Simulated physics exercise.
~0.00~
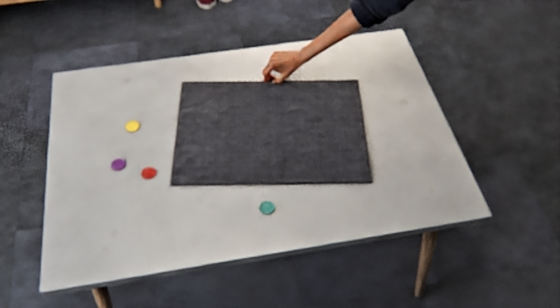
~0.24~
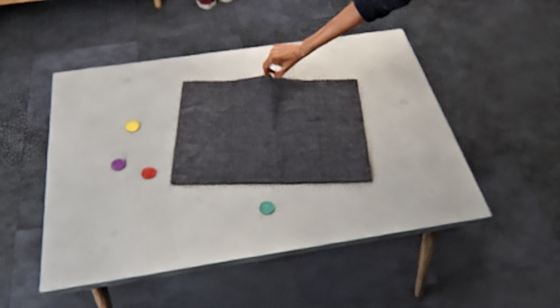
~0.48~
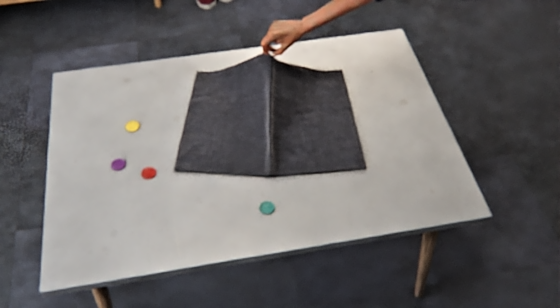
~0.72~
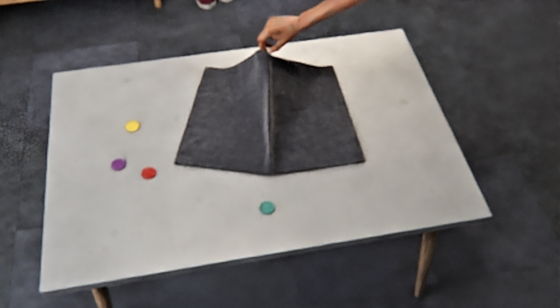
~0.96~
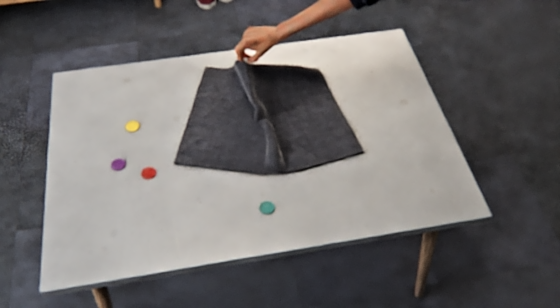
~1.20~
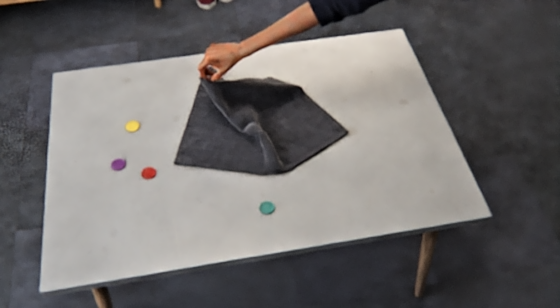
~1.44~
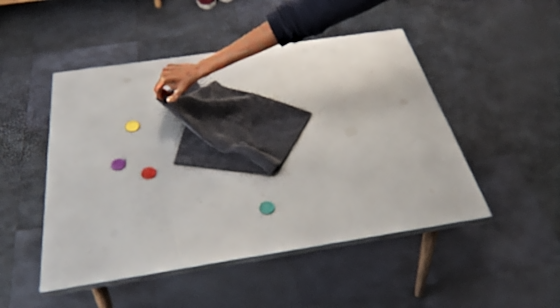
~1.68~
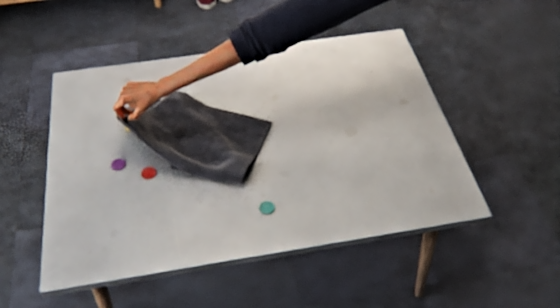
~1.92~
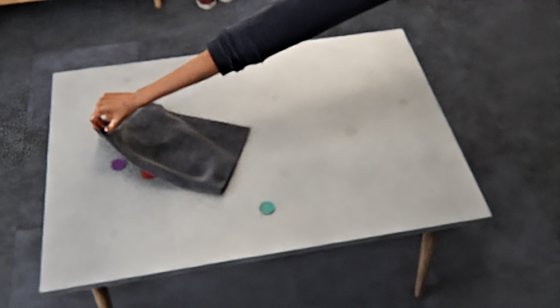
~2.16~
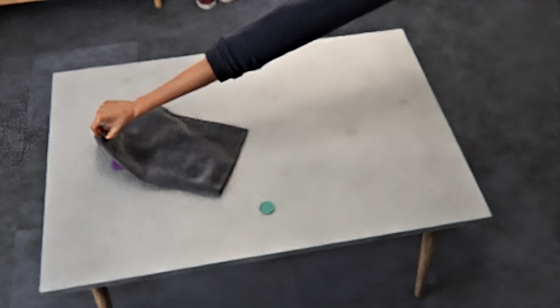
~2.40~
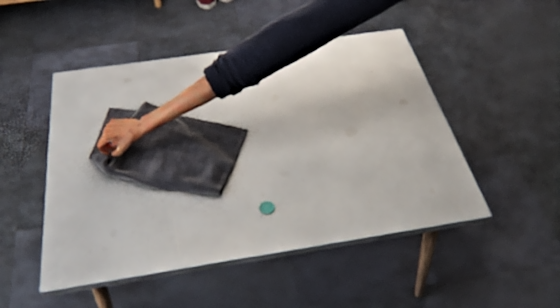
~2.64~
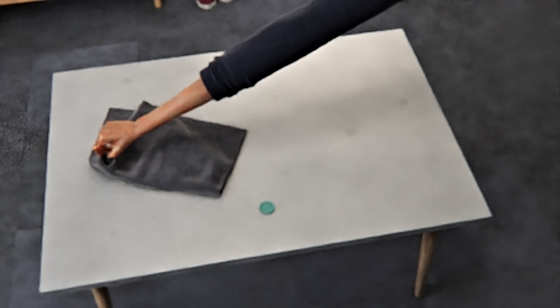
A hand reaches in from the top of a pale table, seen from above at an angle, and grips the far edge of a dark grey cloth lying flat. Yellow, purple and red discs lie to the left of the cloth, and a teal one sits near its front edge. The hand raises the edge into a central ridge, then draws it leftward, so the cloth folds and slides across the table. It passes over the yellow disc, then the red and the purple. Finally the hand lowers the bunched cloth and rests on it at the left, the teal disc still showing.
